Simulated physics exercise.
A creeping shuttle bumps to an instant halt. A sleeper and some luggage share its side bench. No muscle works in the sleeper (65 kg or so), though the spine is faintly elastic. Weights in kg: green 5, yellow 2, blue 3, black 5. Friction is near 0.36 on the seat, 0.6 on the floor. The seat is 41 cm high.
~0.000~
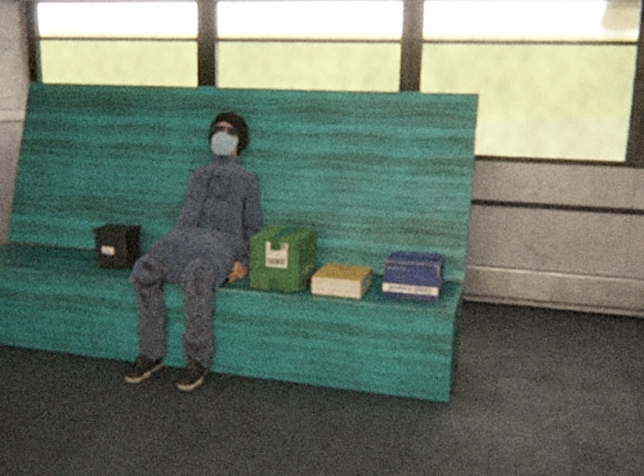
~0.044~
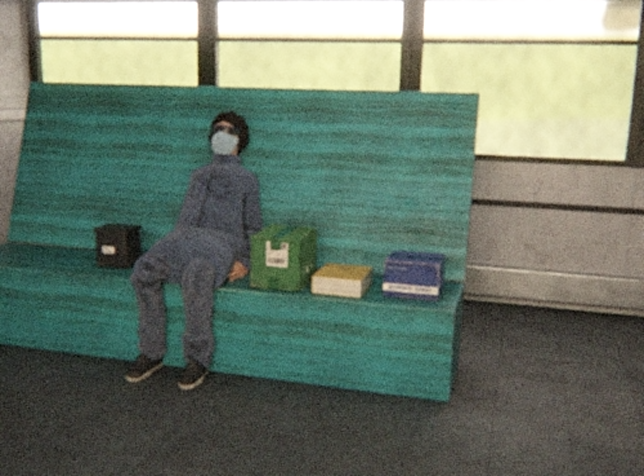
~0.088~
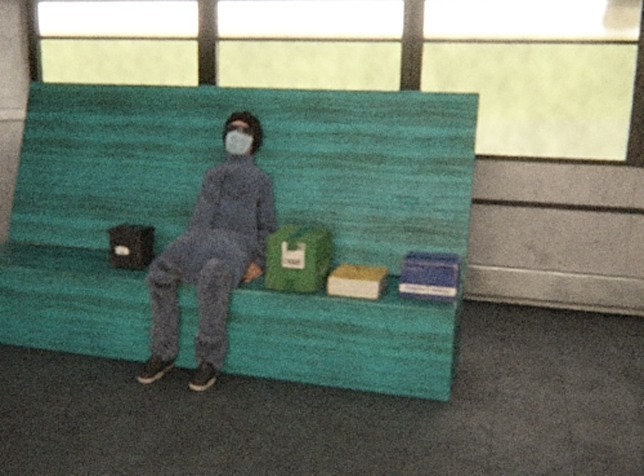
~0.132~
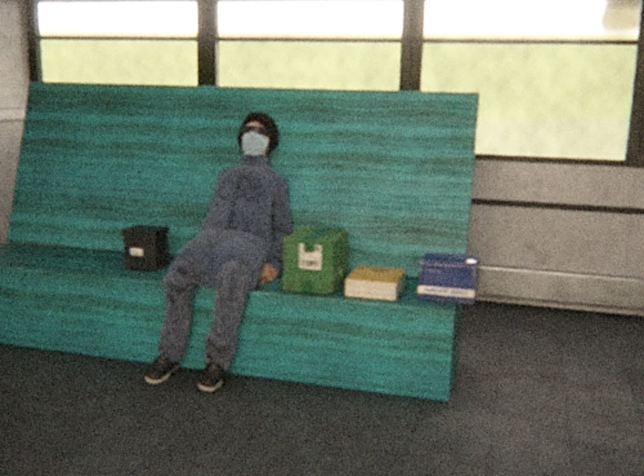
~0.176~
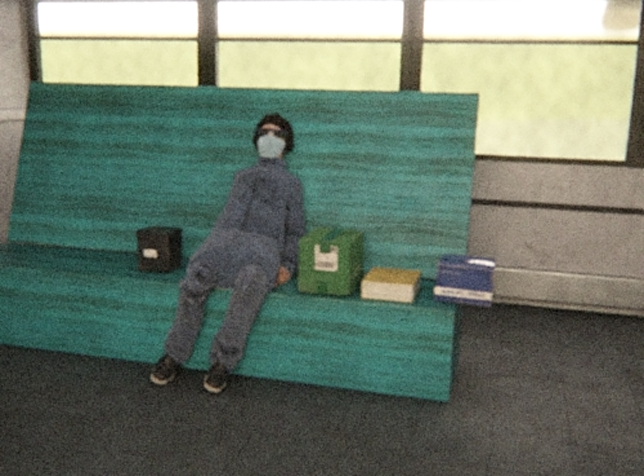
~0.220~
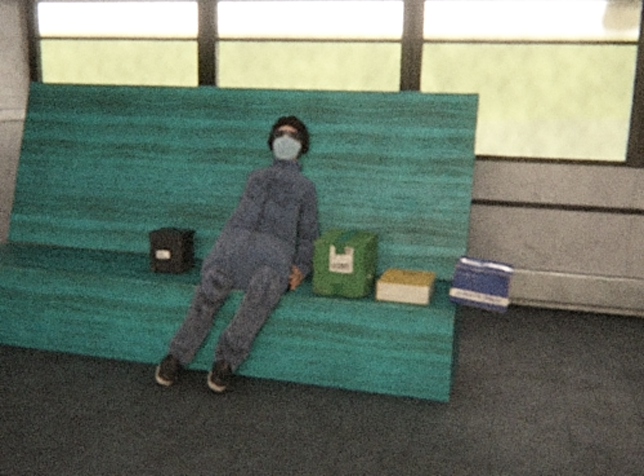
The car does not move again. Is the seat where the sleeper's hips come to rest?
The sleeper's hips finish on the seat.
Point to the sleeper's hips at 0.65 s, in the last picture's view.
At about (301, 251).
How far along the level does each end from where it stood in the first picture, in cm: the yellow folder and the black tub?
Moved: Yellow folder 70, black tub 60.
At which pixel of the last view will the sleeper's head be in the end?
Near (443, 276).
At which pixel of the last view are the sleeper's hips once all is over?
At about (313, 246).
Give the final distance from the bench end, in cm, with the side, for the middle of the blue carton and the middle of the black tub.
Blue carton 60 past, black tub 110 short.
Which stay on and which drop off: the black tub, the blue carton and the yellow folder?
Black tub stays on, blue carton drops off, yellow folder off.
After 0.40 s the sleeper's hips are 56 cm above the ground, near (280, 250) in the last picture's view.
After 0.65 s the sleeper's hips are 57 cm above the ground, near (301, 251) in the last picture's view; the yellow folder 13 cm past the bench end, tilted 55°.
After 1.05 s the sleeper's hips are 60 cm above the ground, near (312, 247) in the last picture's view; the yellow folder 19 cm past the bench end, tilted 85°.
At rest, 1.7 s, green holdall stays on; yellow folder drops off; blue carton drops off; black tub stays on; sleeper's hips keep to the seat.
